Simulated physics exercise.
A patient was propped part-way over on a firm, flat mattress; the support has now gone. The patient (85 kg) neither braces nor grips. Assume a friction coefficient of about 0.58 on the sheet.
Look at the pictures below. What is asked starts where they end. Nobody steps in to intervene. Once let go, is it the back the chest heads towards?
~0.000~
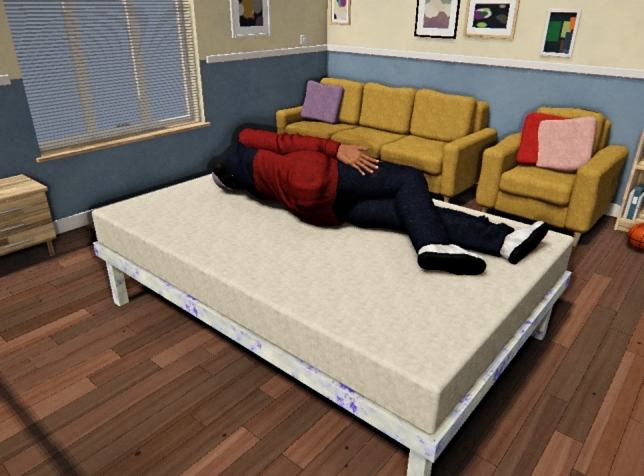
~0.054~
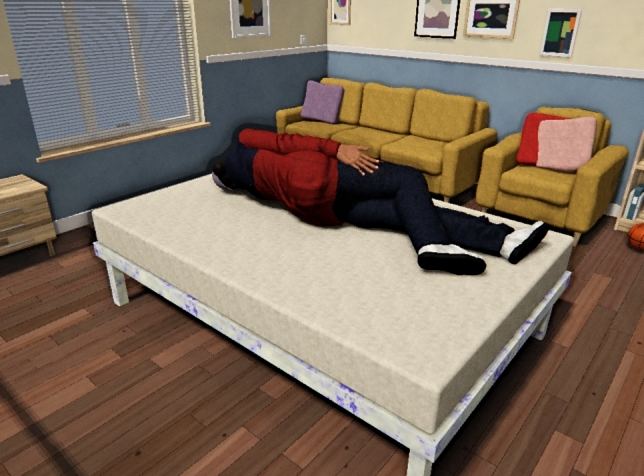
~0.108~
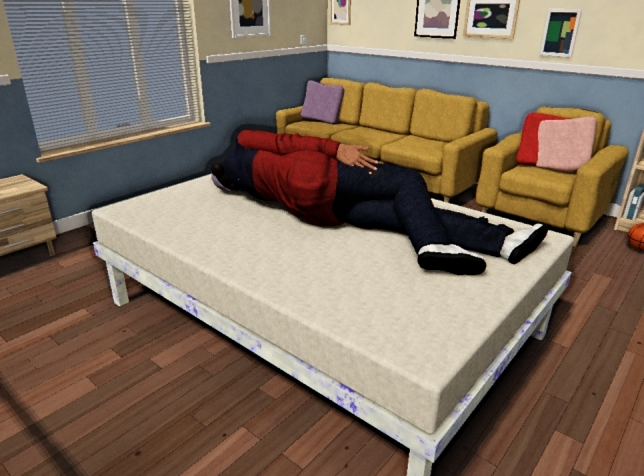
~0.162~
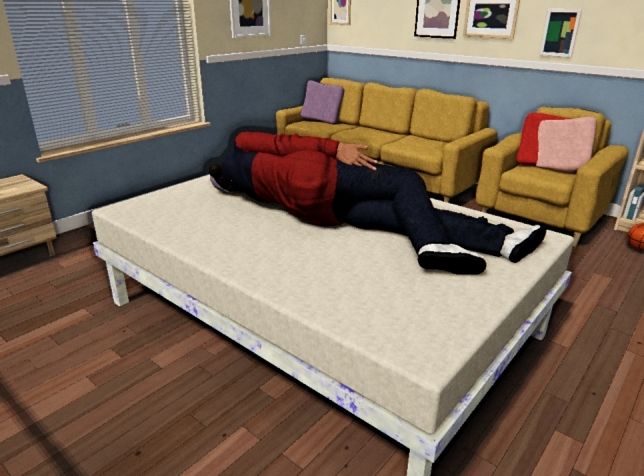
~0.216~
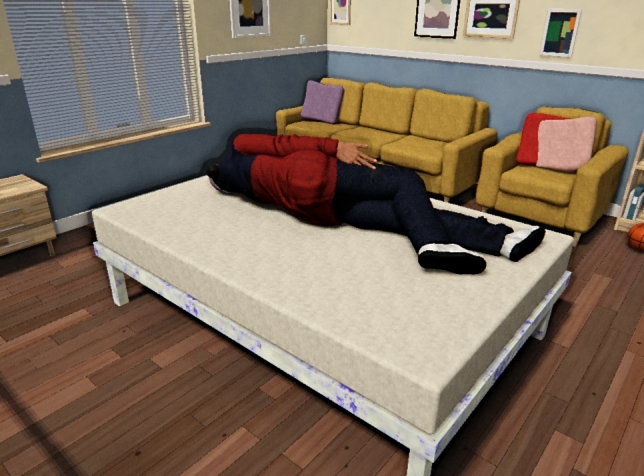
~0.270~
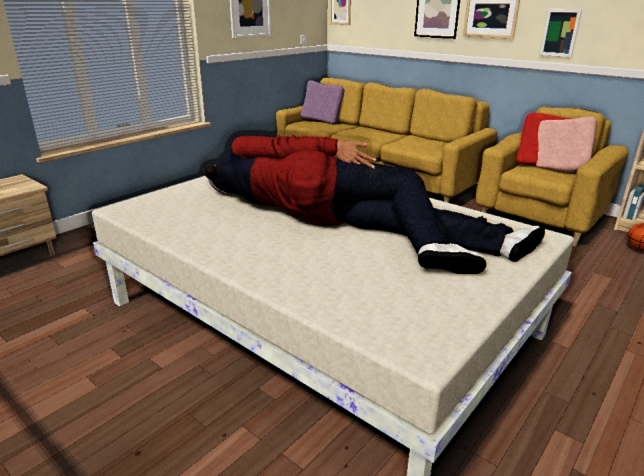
Rearward.
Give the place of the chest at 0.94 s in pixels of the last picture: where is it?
Pixel in the last view at that time: About (233, 197).
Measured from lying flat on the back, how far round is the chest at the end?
Around 0 degrees.
After 0.54 s the chest is turned 45° from lying flat on the back, near (246, 181) in the last picture's view.
After 0.94 s the chest is turned 5° from lying flat on the back, near (233, 197) in the last picture's view.
After 1.54 s the chest is turned 0° from lying flat on the back, near (232, 198) in the last picture's view.
At rest, 2.7 s, chest sinks back.
